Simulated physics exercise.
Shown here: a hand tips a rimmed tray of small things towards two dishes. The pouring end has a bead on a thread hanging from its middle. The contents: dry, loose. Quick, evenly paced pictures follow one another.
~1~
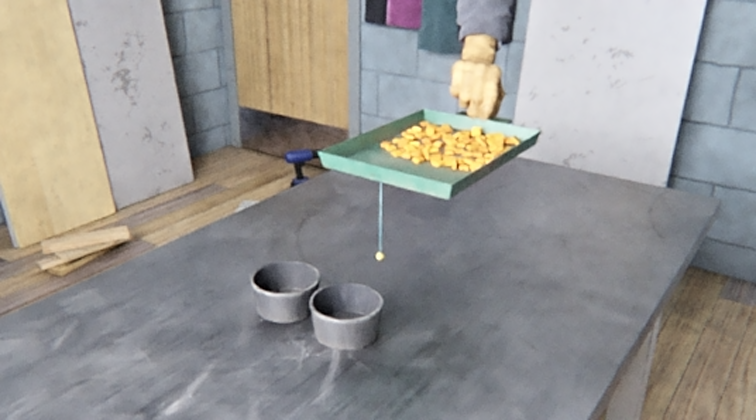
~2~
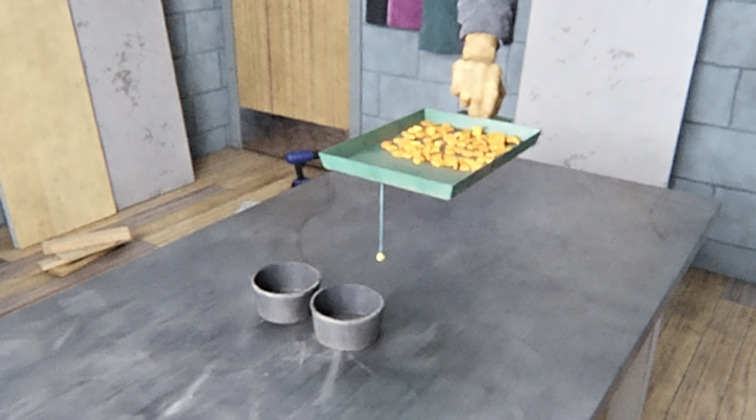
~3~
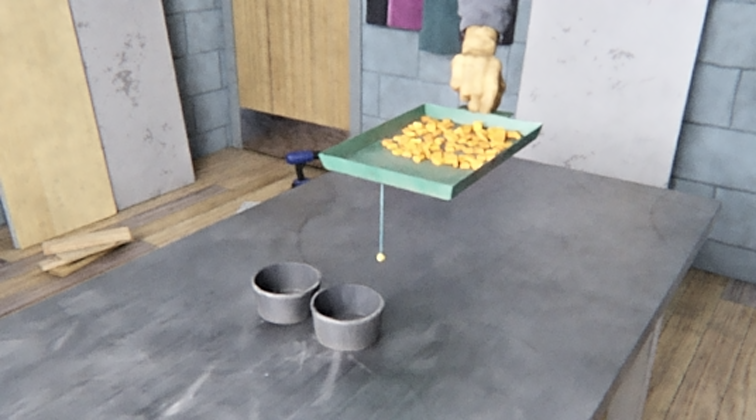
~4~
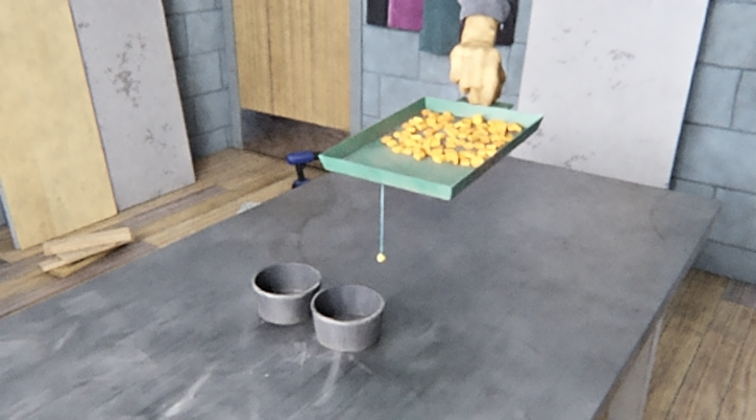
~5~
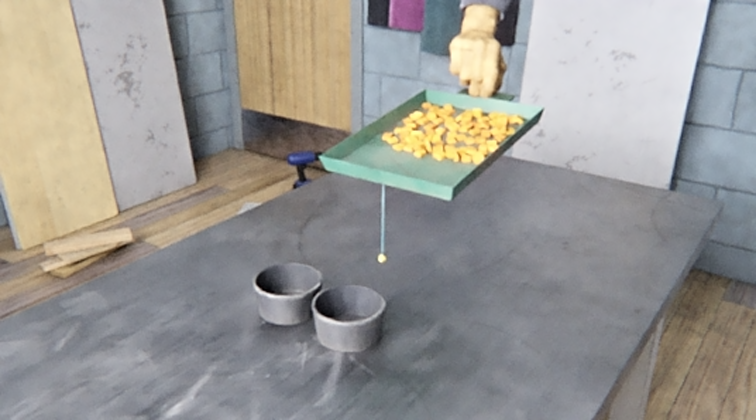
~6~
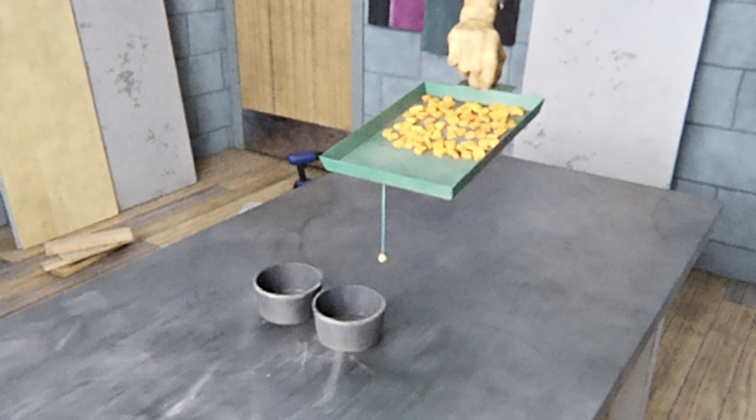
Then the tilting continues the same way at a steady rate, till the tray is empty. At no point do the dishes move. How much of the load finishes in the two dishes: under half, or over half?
Most of it finds no dish.
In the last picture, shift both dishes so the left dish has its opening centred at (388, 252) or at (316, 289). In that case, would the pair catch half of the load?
Well, it comes to a lesser portion at first and a lesser portion after that.
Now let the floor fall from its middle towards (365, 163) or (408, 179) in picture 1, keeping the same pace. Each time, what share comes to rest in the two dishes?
First case about 0 percent; second case about 10 percent.
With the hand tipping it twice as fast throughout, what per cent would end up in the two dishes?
I'd expect near 30 per cent.
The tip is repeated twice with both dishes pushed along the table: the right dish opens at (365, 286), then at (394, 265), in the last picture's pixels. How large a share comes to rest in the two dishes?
Trial 1 about 80 %, trial 2 about 0 %.
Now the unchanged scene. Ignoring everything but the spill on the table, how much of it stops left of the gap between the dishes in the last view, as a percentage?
It amounts to some 10 percent.
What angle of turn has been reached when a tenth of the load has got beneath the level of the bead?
Around 70° of tilt.
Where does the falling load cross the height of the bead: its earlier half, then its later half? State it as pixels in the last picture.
(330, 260), then (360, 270).
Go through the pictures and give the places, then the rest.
The first picture shows corners of the pouring end at (324, 151) and (449, 183), level; middle of the load at (452, 142), small crackers; left dish at (263, 303); right dish at (325, 329); bead on its thread at (380, 256).
The second picture shows corners of the pouring end at (325, 152) and (450, 183), level; middle of the load at (453, 141).
The third picture shows corners of the pouring end at (324, 153) and (450, 184), tipped barely, level across its low end; middle of the load at (453, 138).
The fourth picture shows corners of the pouring end at (324, 154) and (450, 184), tipped a little, level across its low end; middle of the load at (454, 133).
The fifth picture shows corners of the pouring end at (325, 155) and (450, 185), tipped a little, level across its low end; middle of the load at (454, 127).
The sixth picture shows corners of the pouring end at (325, 156) and (450, 184), tipped a little, level across its low end; middle of the load at (455, 121); left dish at (266, 305); right dish at (327, 331).
Soon after the last picture, tray tipped steeply; all on the tray.
A little later, tray tipped right over; nearly all on the tray; a stray few in the left dish; a stray few outside both.
Later still, tray tipped past a quarter turn; a small part in the right dish; a small part in the left dish; most outside both.
At rest, tray tipped past a quarter turn; a small part in the right dish; a small part in the left dish; most outside both.
